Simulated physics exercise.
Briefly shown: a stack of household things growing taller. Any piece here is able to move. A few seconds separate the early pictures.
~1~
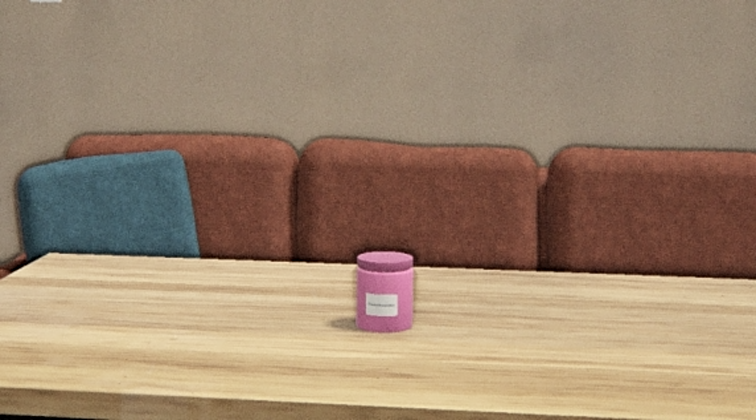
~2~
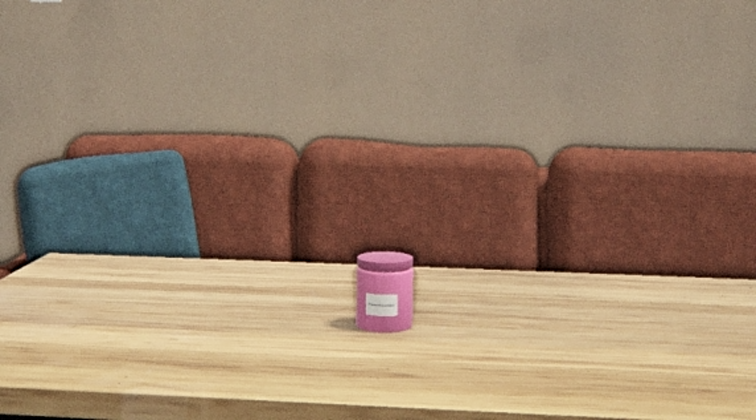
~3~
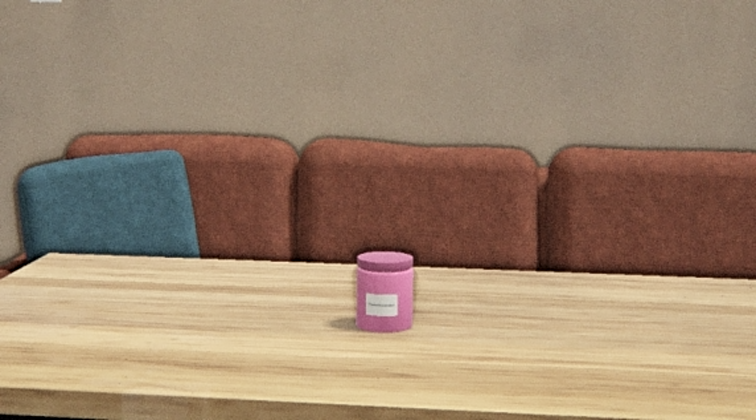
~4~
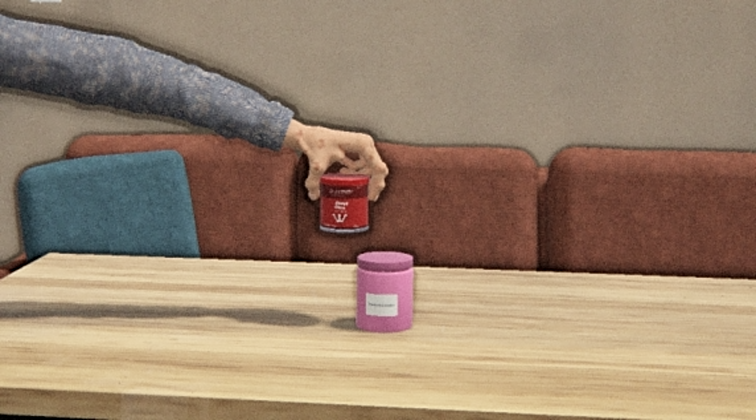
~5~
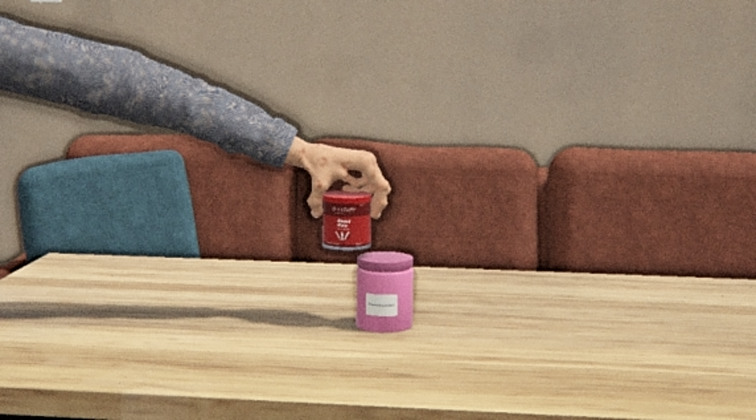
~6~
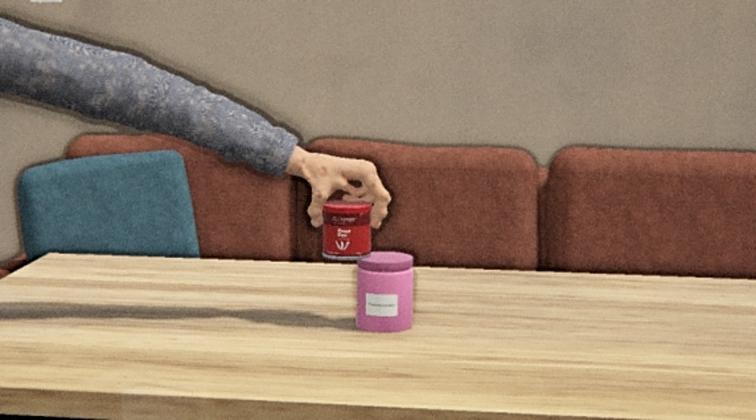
At a wooden table, a hand lowers a red tin close to a still pink jar.
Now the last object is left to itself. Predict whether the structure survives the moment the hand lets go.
Something drops.
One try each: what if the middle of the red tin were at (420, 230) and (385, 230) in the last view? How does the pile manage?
In the first case the pile collapses, while in the second it remains standing.
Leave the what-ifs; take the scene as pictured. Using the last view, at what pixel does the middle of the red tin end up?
Roughly pixel (316, 299) in the last picture.
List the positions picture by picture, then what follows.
In the first frame, the last thing is not in view yet; pink jar (385, 292).
In the second frame, the last thing is not in view yet; pink jar (385, 292).
In the third frame, the last thing is not in view yet; pink jar (385, 292).
In the fourth frame, coming down; red tin (345, 203); pink jar (385, 292).
In the fifth frame, coming down; red tin (347, 220); pink jar (385, 292).
In the sixth frame, set down, still held; red tin (347, 229); pink jar (385, 292).
Then, 0.30 s past the last view, red tin now fallen.
Then, 0.50 s past the last view, things are still on the move.
Finally, fallen, red tin; pink jar still in place. Final places as the last picture's camera would see them, red tin near (316, 299). The pile comes apart.
